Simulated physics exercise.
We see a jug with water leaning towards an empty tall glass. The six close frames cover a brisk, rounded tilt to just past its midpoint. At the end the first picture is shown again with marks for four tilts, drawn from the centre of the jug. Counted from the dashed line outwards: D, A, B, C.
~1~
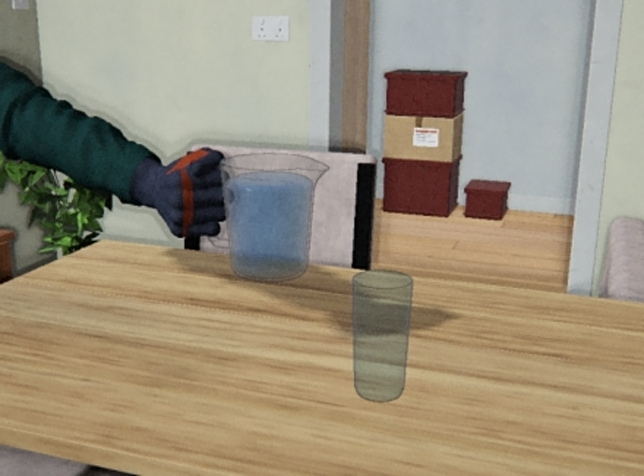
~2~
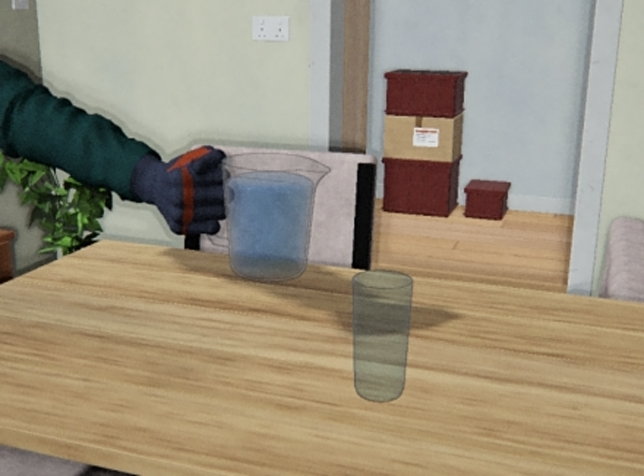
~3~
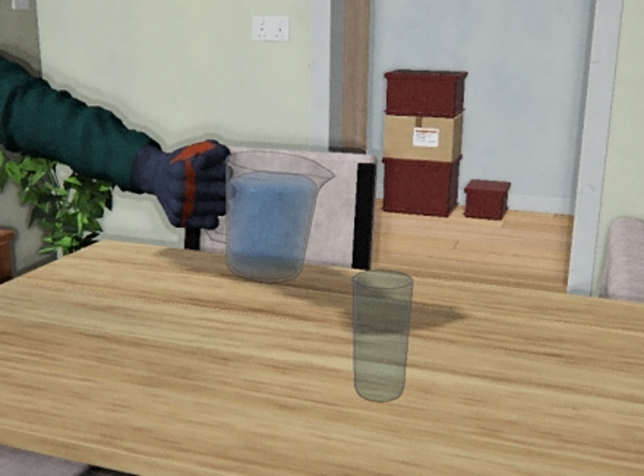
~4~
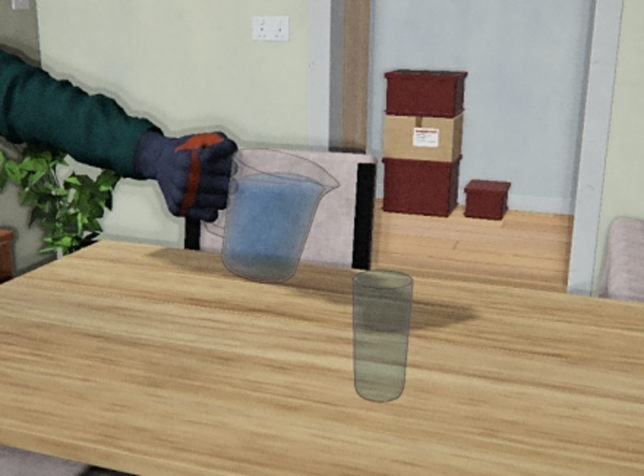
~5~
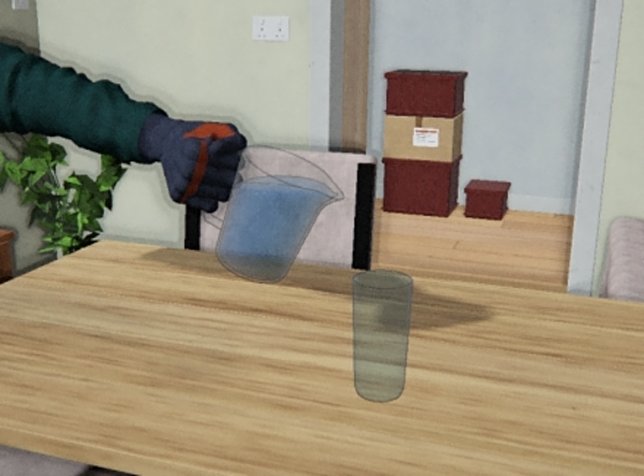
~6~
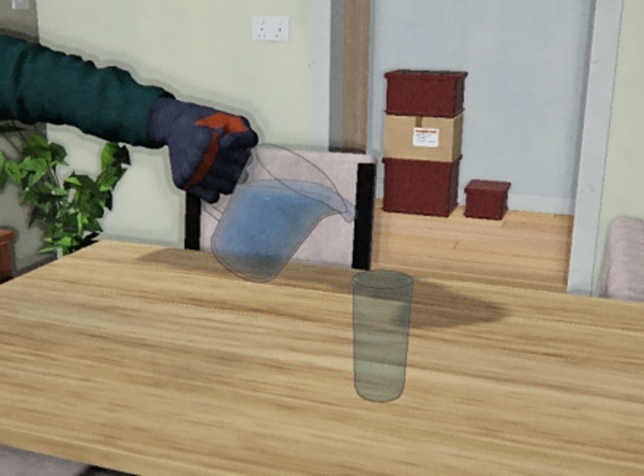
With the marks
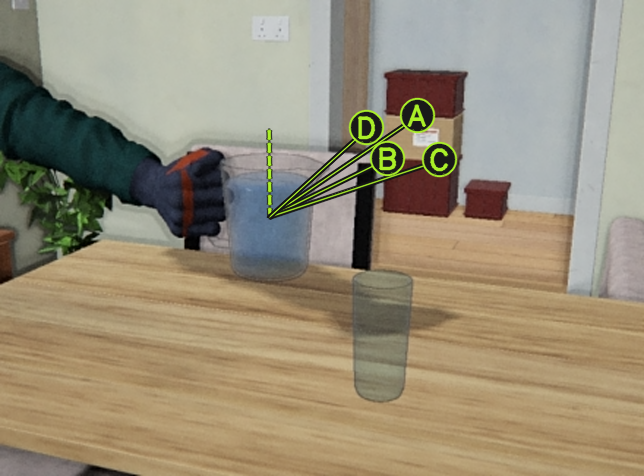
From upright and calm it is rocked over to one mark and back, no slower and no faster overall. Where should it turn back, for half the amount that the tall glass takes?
Go for D.
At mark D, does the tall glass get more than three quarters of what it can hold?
No.
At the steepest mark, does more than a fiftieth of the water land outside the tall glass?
Yes, it does.
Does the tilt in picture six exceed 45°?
No, it does not.
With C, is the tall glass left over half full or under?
Over half.
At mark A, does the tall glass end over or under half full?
Over.
On the marked copy, A at (403, 125); B at (372, 166); C at (423, 166); D at (355, 139).
Choosing A, the tall glass ends with about 69 % of what it can hold.
Choosing B, the tall glass ends with about 90 % of what it can hold.
Choosing C, the tall glass ends with about 95 % of what it can hold; 11 % of the water is spilt.
Choosing D, the tall glass ends with about 50 % of what it can hold.
